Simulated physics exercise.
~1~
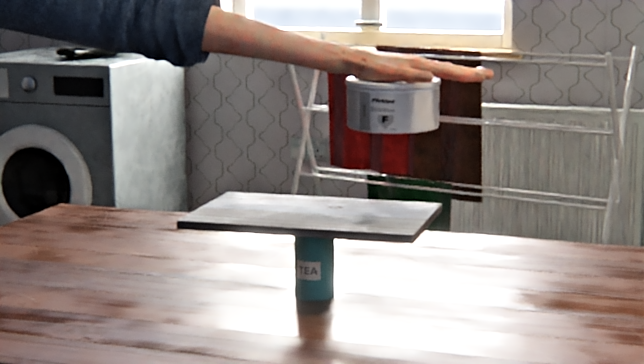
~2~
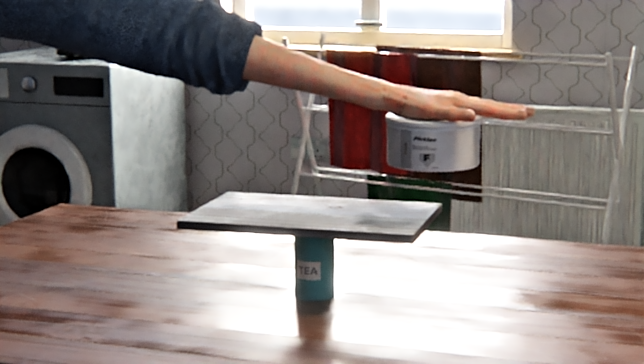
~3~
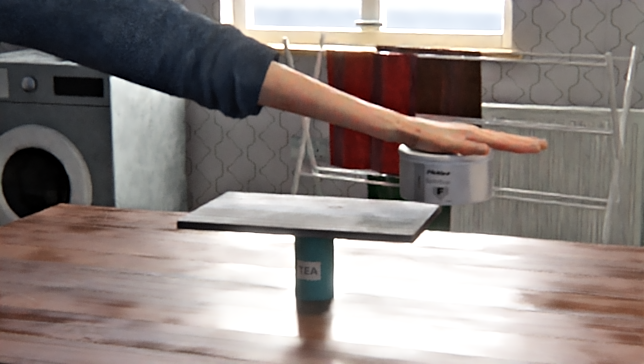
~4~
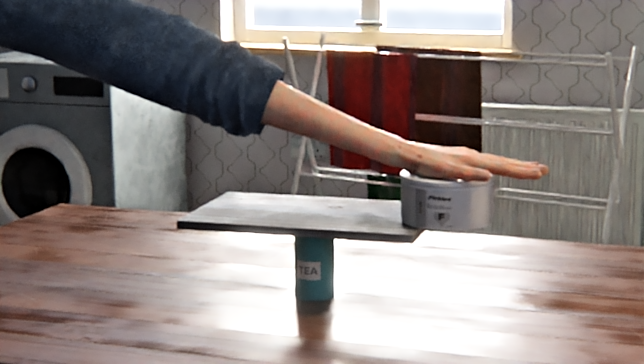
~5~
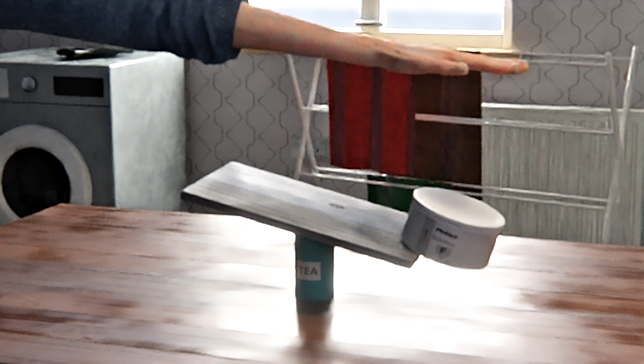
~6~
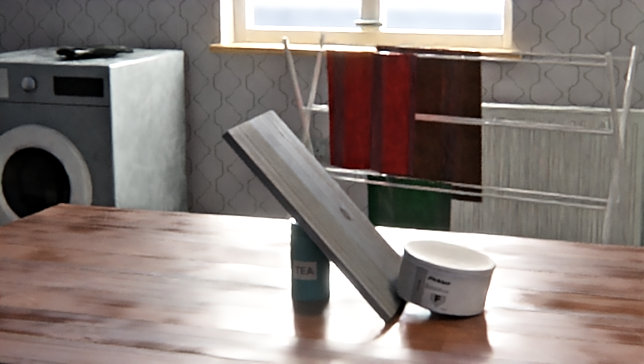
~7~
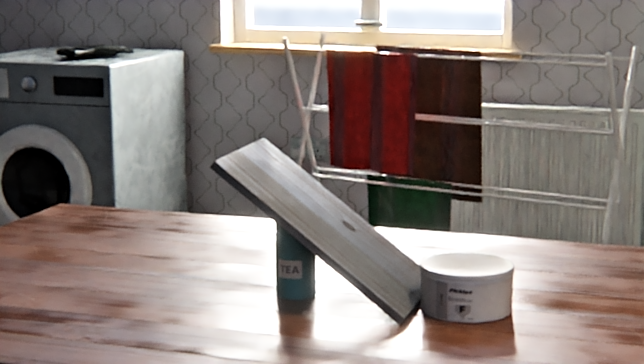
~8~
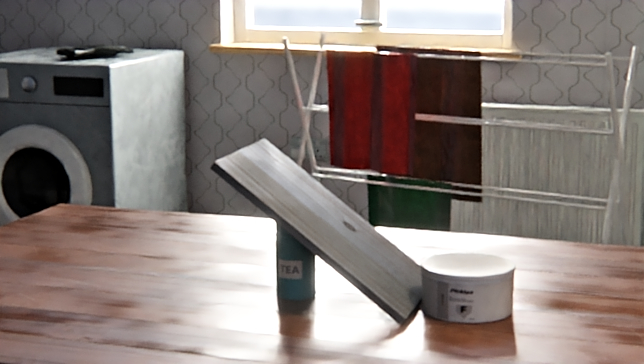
At the start, a grey board lies flat across an upright turquoise jar on a wooden table, while an arm reaching in from the left holds a white tub above it. The hand carries the tub to the right and lowers it onto the board's right edge. As the hand lets go and draws back, the board tips down to the right and the tub drops with it. The board tilts steeply, its lower edge reaching the table, and the tub slides off to the right. At the end, the board leans against the still-upright jar, with the tub resting upright on the table beside its lower edge.
